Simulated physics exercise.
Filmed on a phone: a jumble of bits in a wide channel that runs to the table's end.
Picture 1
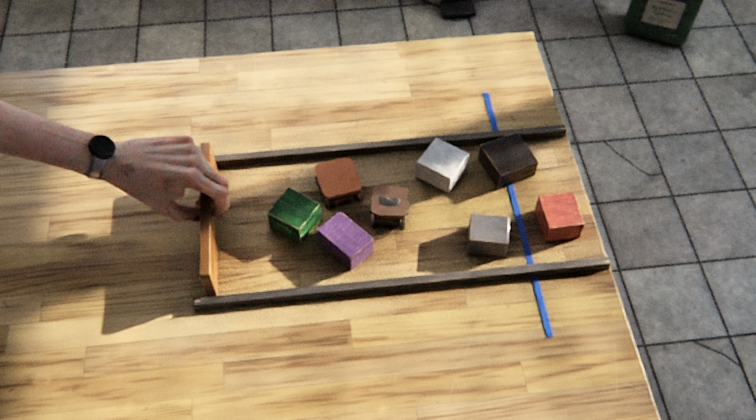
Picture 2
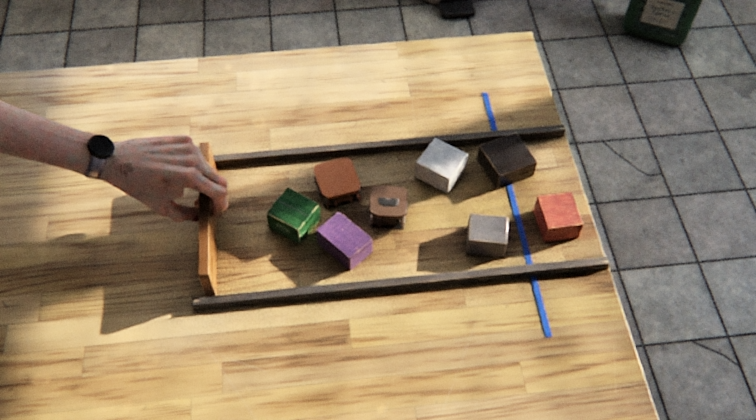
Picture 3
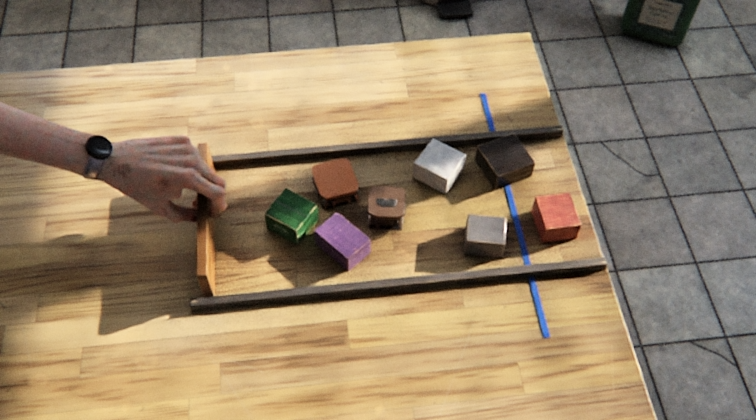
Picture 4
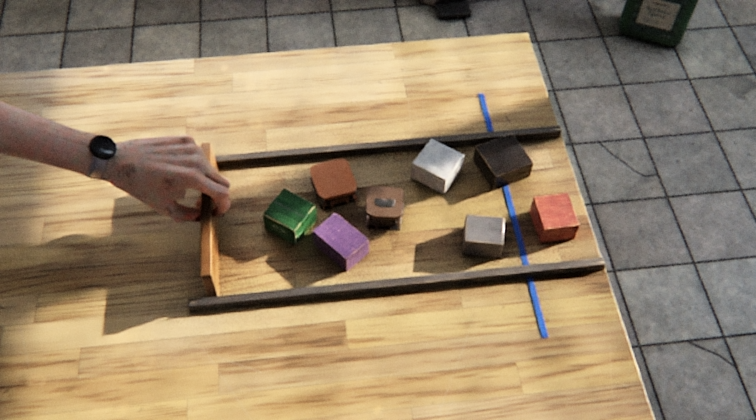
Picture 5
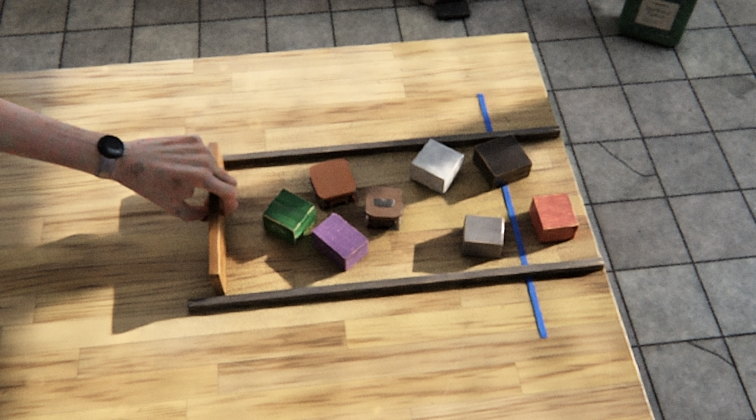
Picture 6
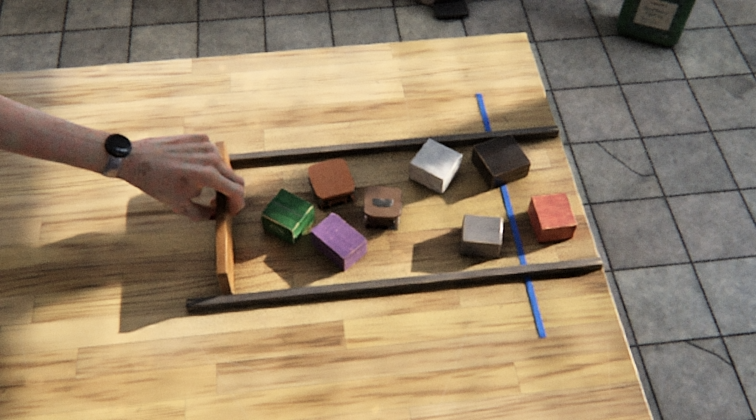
A wooden tabletop above a grey tiled floor is seen from high up at an angle, with two dark rails forming a channel. Between them lie green, purple, orange-brown and brown pieces, then white, grey, black and red blocks near a blue tape line at right. A hand from the left holds an upright board almost still, then slides it slightly rightward, touching no blocks, while the camera drifts faintly.
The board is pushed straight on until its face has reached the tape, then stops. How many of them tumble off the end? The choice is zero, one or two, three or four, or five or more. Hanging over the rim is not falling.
In the end the number that fall off is one or two.
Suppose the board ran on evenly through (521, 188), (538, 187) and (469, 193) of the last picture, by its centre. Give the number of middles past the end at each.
It would be 3, 5 and 0.
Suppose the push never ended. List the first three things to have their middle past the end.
They are the black block, the red block, the white block.
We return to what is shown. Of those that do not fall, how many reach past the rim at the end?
It comes to 1.
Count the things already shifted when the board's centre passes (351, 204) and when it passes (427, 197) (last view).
By then 4, and 7.
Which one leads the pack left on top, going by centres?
The white block.
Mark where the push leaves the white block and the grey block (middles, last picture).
Near (558, 150) and (568, 225).
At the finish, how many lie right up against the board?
In contact: 3.
Soon after, none off yet; red block at rest near (552, 218); black block at rest near (501, 161); grey block at rest near (481, 236).
Then, none off yet; red block at rest near (552, 218); black block moved a little near (519, 158); grey block moving near (485, 235).
At rest, the number that fall off is one or two; fallen, black block and red block.
